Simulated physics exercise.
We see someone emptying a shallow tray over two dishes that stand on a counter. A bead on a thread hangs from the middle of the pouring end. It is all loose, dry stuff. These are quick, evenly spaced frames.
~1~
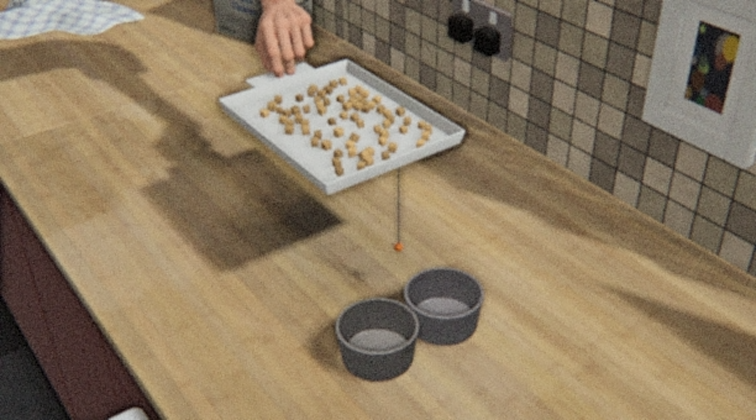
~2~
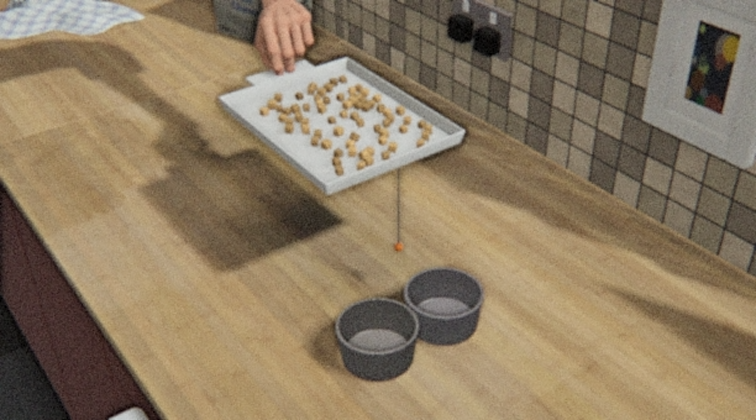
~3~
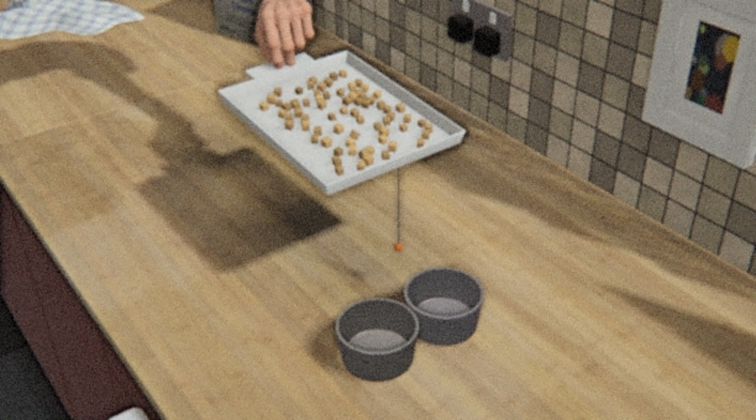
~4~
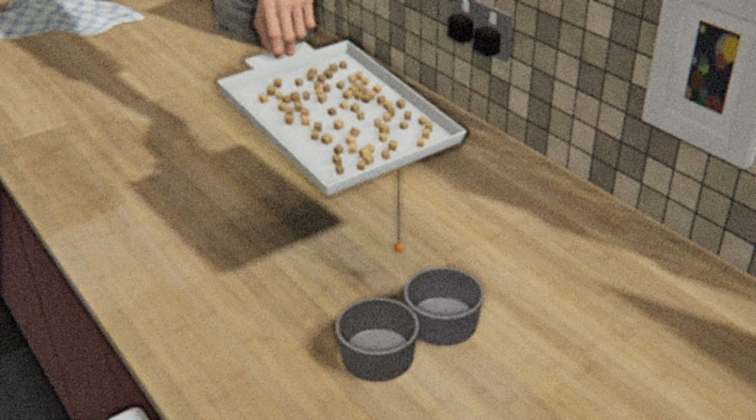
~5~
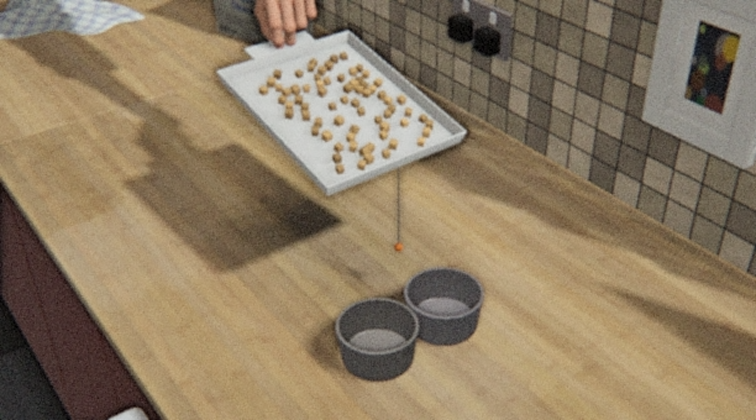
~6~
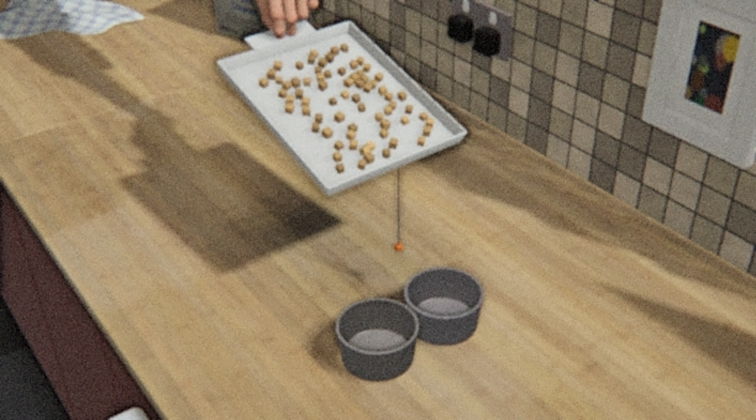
Shallow white tray of small wooden cubes tilting slightly as a hand raises its far end above two dark dishes on a counter.
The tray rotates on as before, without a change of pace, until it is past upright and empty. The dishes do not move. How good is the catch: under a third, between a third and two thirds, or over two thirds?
The two hold from one third to two thirds of the load.
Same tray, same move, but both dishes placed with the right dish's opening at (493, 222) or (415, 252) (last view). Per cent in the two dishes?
In turn 10 and 20 in a hundred.
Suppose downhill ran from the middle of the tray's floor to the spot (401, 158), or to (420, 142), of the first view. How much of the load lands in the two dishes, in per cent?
The first gives 40 %, the second 10 %.
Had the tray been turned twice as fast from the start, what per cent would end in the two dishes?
It comes to 40 per cent or so.
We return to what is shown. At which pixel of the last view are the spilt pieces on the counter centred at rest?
At about (440, 284).
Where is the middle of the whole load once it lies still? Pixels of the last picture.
Close to (435, 316).
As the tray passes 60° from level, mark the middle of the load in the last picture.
At about (397, 148).
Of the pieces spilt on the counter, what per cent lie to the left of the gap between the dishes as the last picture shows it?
Some 50 per cent.
Soon after the last picture, tray tipped steeply; nearly all on the tray; a stray few in the air.
A little later, tray tipped past a quarter turn; most on the tray; a stray few in the left dish; a small part outside both; a small part in the air.
Later still, tray tipped past a quarter turn; a small part in the left dish; about a third in the right dish; about half outside both.
At rest, tray tipped past a quarter turn; a small part in the left dish; about a third in the right dish; about half outside both.
